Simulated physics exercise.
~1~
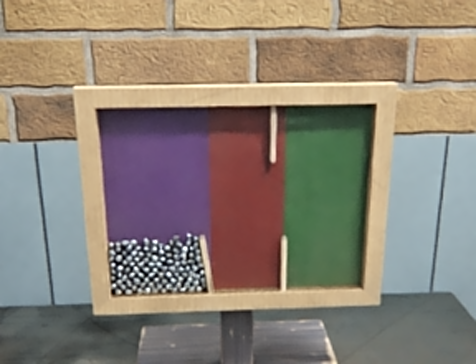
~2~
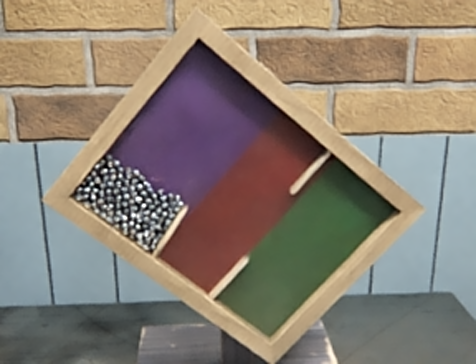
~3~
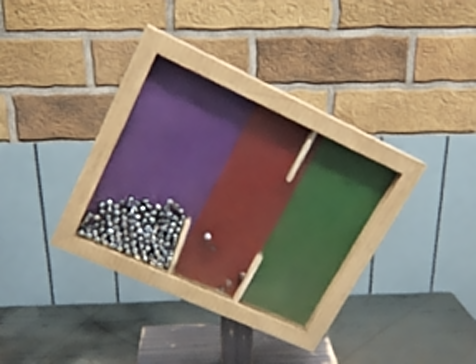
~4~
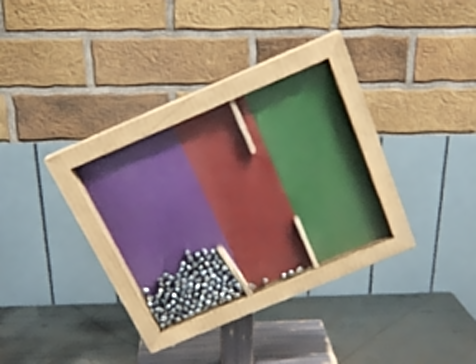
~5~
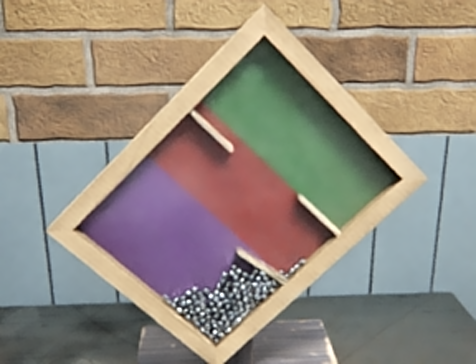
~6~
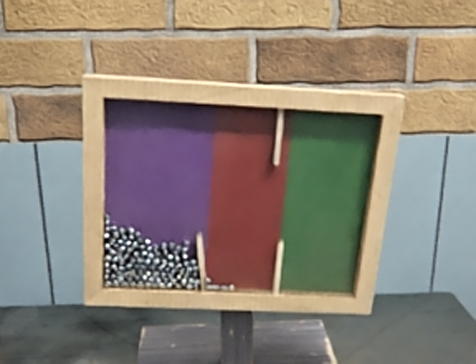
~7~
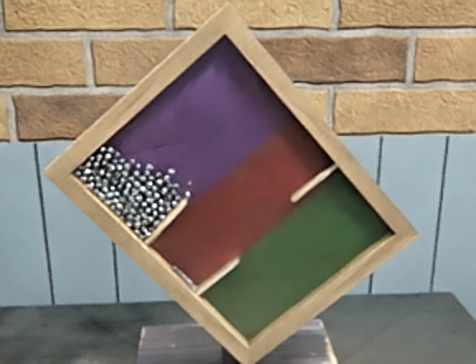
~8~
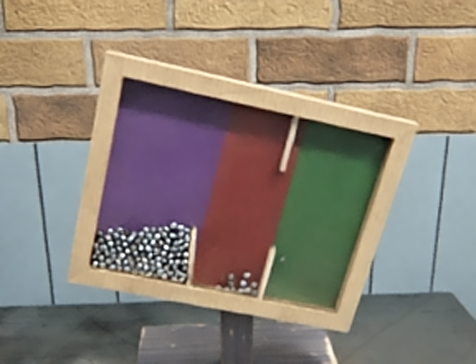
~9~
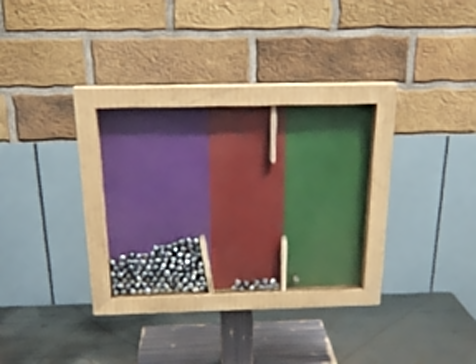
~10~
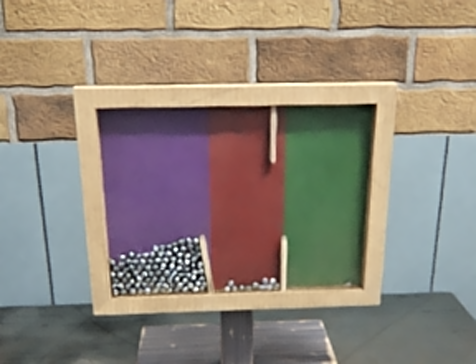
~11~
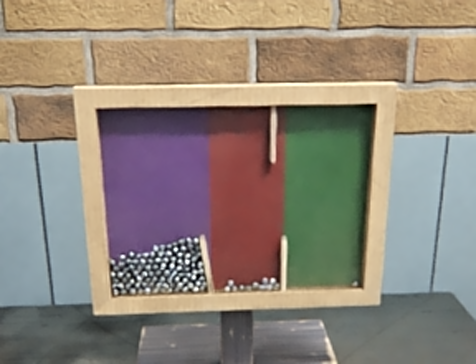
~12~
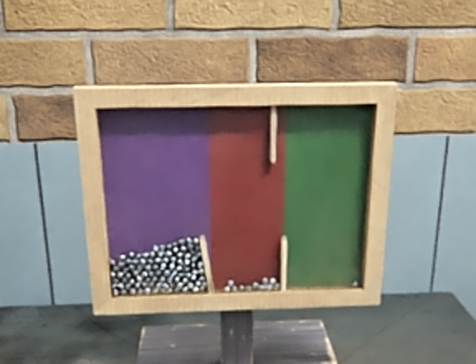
Steel balls shifting in a tilting wooden case of purple, red and green strips, most settling in purple, some in red.
